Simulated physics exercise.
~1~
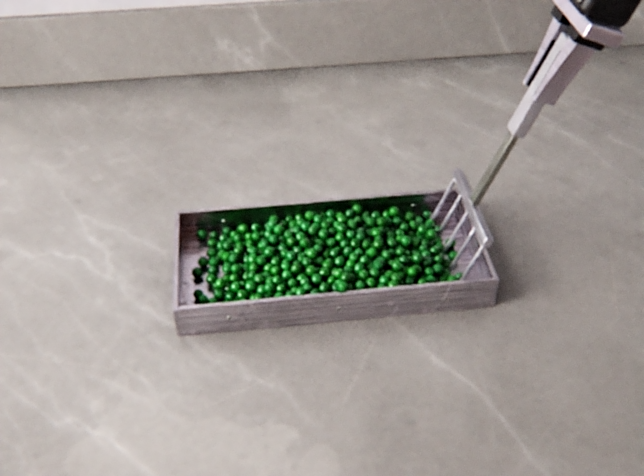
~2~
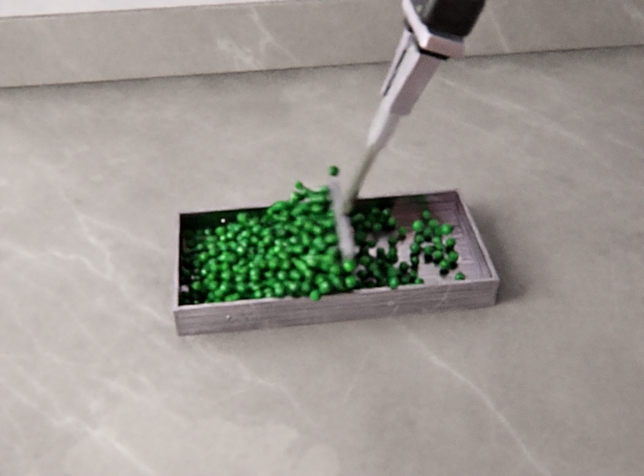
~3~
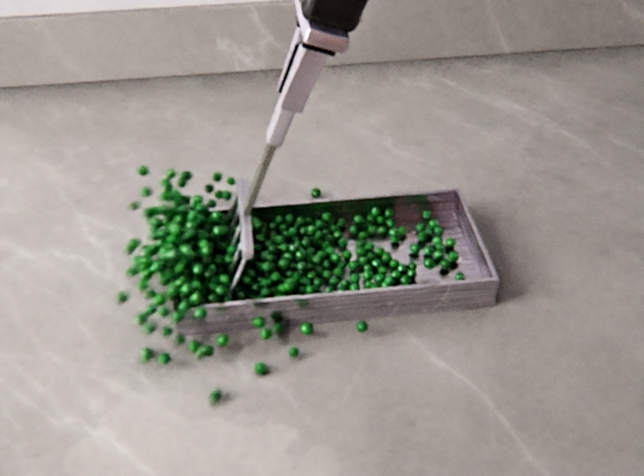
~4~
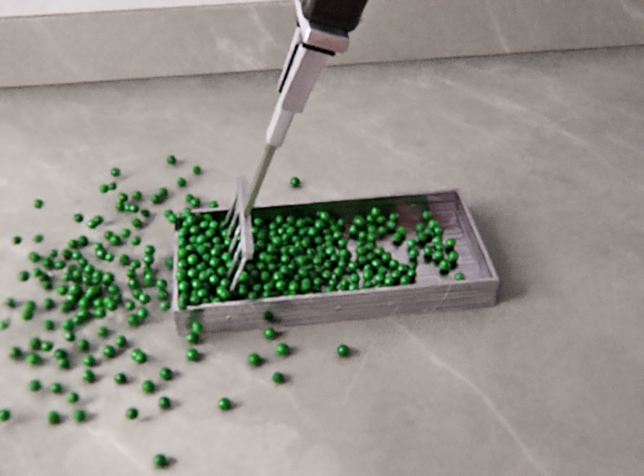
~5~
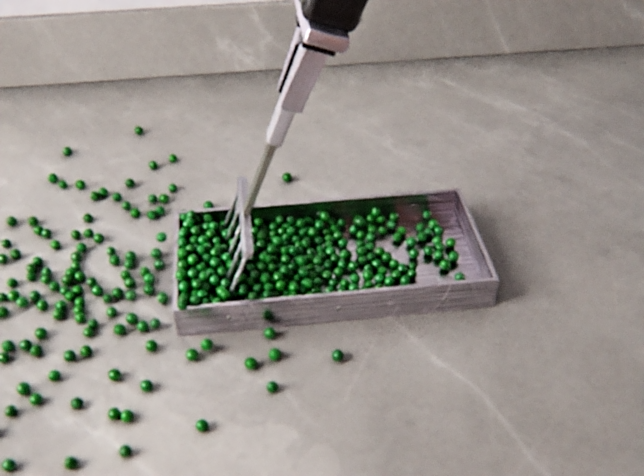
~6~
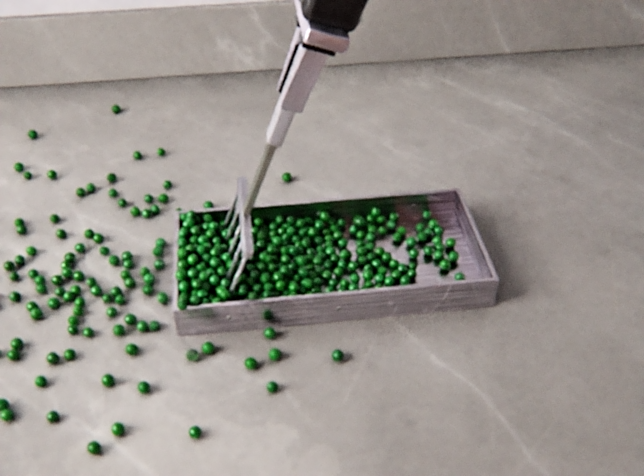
On a grey table top, a robot's rake sweeps green beads left, spilling many from the trough.
